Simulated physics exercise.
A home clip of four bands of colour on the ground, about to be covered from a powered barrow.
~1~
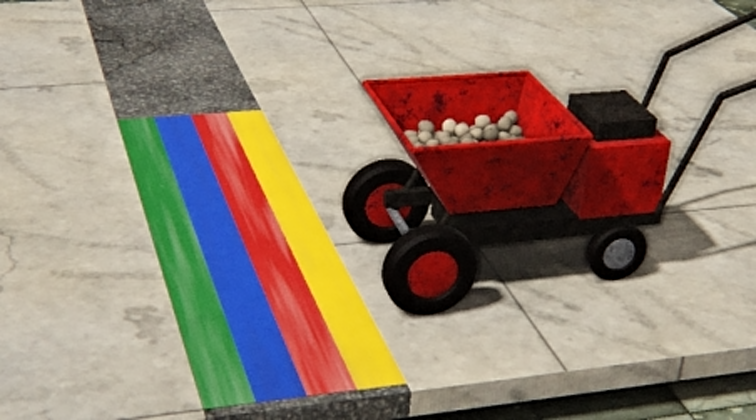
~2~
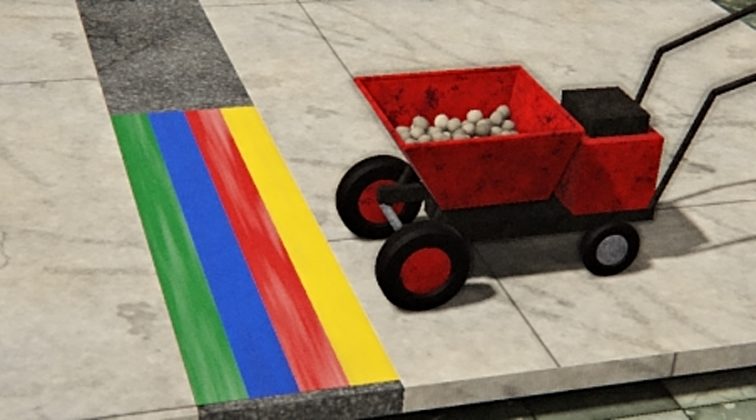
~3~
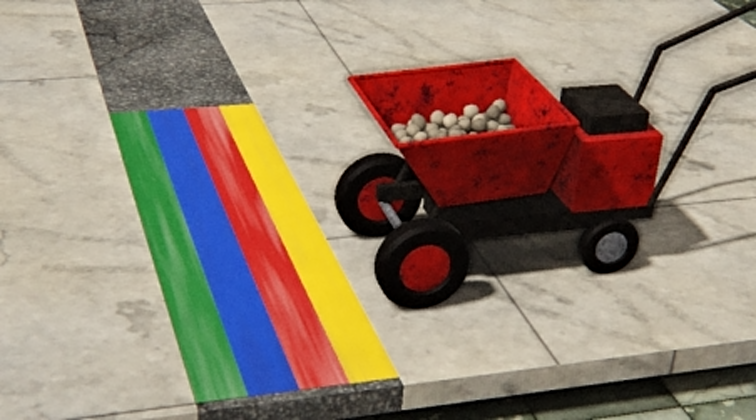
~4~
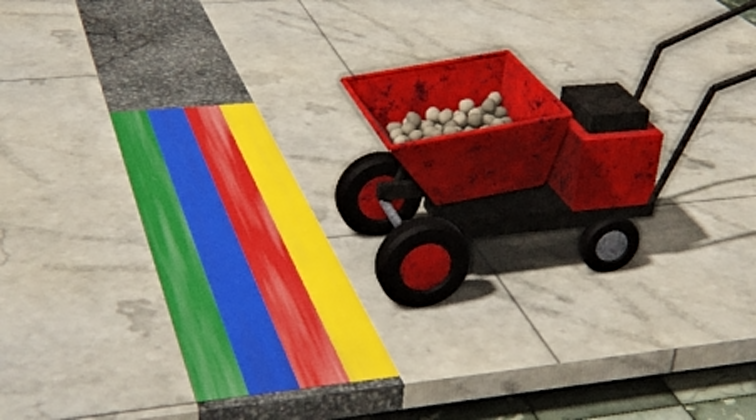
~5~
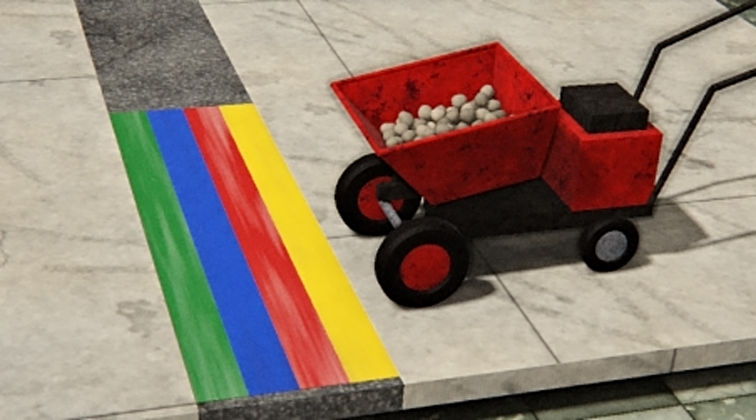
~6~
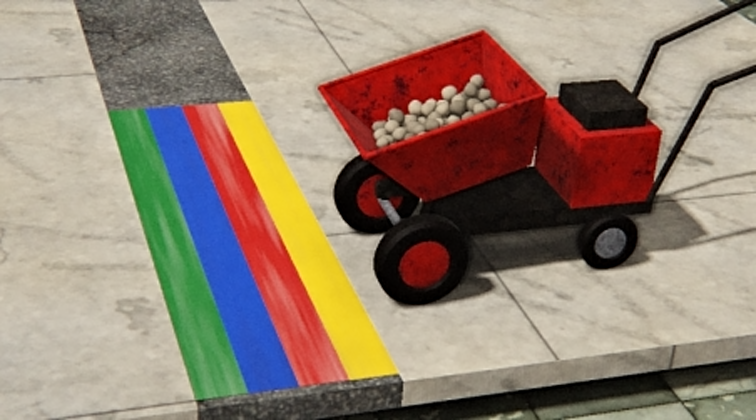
A red powered barrow with a skip of pale pebbles stands on light stone paving, seen from above at an angle. To its left, green, blue, red and yellow stripes lie side by side, with dark grey stone beyond them. After a slight early shift of the view, the skip tilts gradually forward to the left, its rear lifting clear of the chassis, while the wheels stay put.
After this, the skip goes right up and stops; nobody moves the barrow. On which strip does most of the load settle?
The blue strip carries the most.
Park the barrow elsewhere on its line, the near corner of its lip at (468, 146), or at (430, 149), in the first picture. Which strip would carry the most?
In turn: The strip in red; that blue strip.
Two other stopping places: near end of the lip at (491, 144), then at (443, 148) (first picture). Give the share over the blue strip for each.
The first gives 10 %, the second 40 %.
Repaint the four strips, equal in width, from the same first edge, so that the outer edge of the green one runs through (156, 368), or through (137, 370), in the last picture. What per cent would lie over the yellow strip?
About 0 and 0 per cent.
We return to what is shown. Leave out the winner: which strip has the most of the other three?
It is that green strip.
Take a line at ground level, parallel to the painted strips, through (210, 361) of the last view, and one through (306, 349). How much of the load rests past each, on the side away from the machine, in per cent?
First some 20, then 90 per cent.
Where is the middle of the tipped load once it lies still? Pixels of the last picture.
Near (220, 275).
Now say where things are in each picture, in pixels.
Lip of the skip at (413, 150), level; top of the load at (468, 141), river pebbles; yellow strip at (363, 348); red strip at (315, 353); blue strip at (266, 359); green strip at (217, 365), in the first picture.
Lip of the skip at (404, 147), level; top of the load at (460, 136), in the second picture.
Lip of the skip at (398, 146), tipped barely; top of the load at (461, 138), in the third picture.
Lip of the skip at (390, 148), tipped a little; top of the load at (488, 139), in the fourth picture.
Lip of the skip at (379, 153), tipped a little; top of the load at (468, 116), in the fifth picture.
Lip of the skip at (366, 157), tipped clearly; top of the load at (484, 124); yellow strip at (355, 338); red strip at (307, 344); blue strip at (259, 350); green strip at (209, 356), in the sixth picture.
Soon after the last picture, skip tipped steeply; all in the skip.
A little later, skip tipped steeply; all in the skip.
Later still, skip tipped right over; about a third in the skip; a stray few over the red strip; about a third over the blue strip; about a quarter over the green strip; a small part off the paint.
By the end, skip tipped right over; none over the yellow strip; a small part over the red strip; about half over the blue strip; about a third over the green strip; a small part off the paint.
